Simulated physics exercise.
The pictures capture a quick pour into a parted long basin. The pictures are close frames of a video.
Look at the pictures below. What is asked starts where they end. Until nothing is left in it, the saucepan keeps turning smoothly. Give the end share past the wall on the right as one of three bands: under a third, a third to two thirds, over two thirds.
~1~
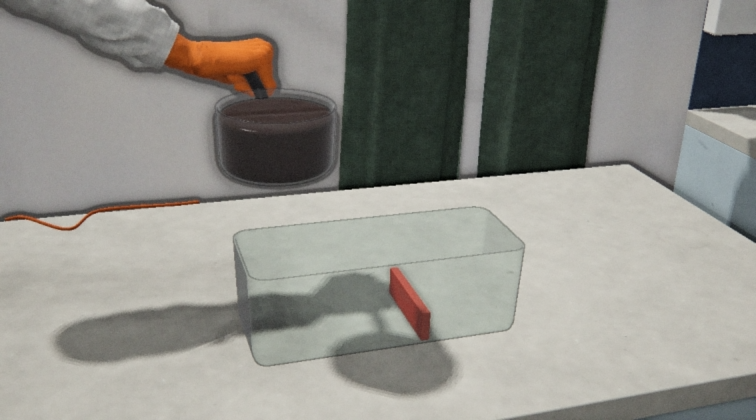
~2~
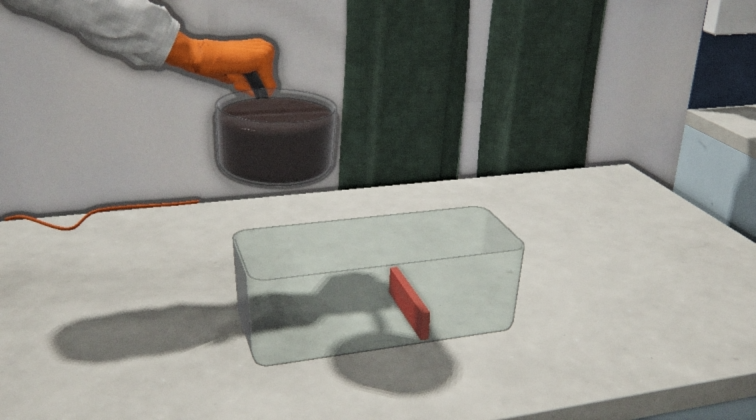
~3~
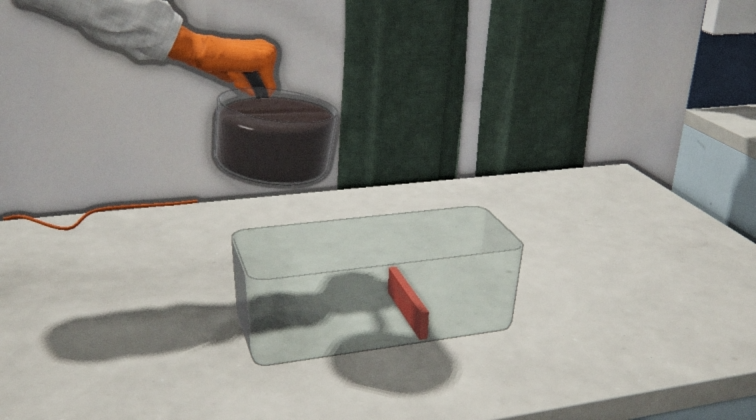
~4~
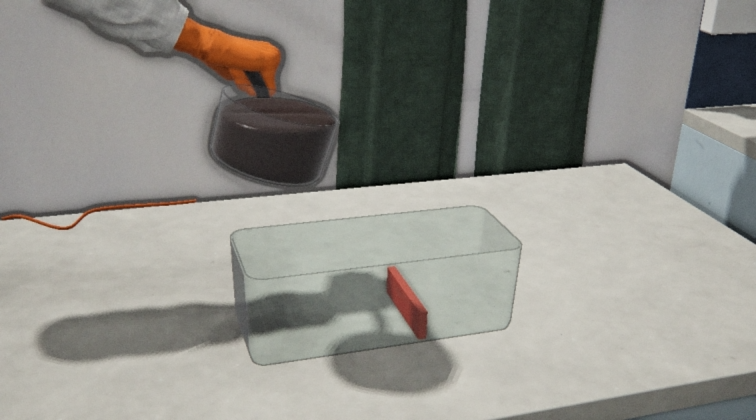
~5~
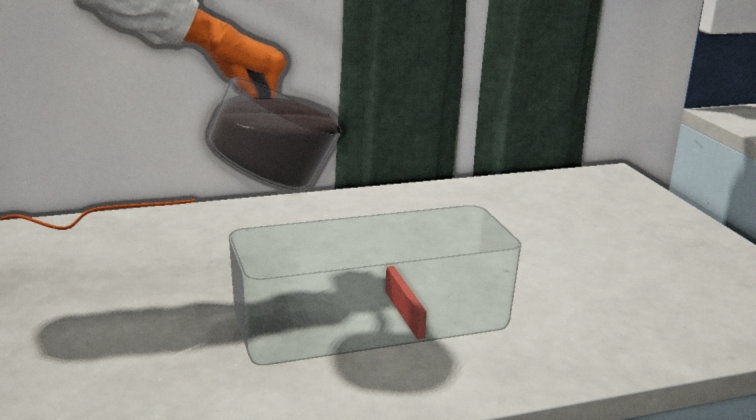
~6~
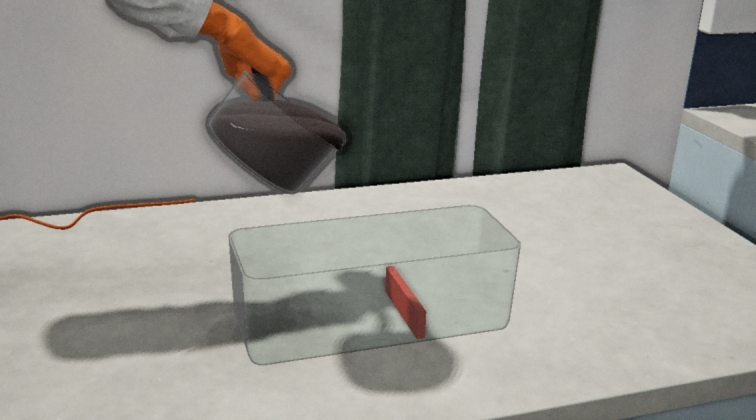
After it calms, what's right of the wall is a small share, below one third.
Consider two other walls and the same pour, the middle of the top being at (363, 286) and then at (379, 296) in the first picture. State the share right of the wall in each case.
It works out to around 50 per cent for the first and around 40 per cent for the second.
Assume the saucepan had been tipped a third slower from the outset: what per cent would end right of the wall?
Near 15 %.
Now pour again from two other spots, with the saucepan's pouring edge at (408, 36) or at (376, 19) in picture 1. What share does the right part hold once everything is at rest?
Roughly 60 per cent, and 45 per cent.
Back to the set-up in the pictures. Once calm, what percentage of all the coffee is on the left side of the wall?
Close to 70 in a hundred.
A moment on, the saucepan is tipped right over and 16 per cent is still to pour, 39 is left of the wall and 0 right of it.
Next, the saucepan is tipped right over and 2 per cent is still to pour, 77 is left of the wall and 4 right of it.
Then the saucepan is tipped right over and 0 per cent is still to pour, 69 is left of the wall and 20 right of it.
Later the saucepan is tipped right over and 0 per cent is still to pour, 69 is left of the wall and 21 right of it.
In the end 69 per cent lies left of the wall, 21 right of it and 10 outside.
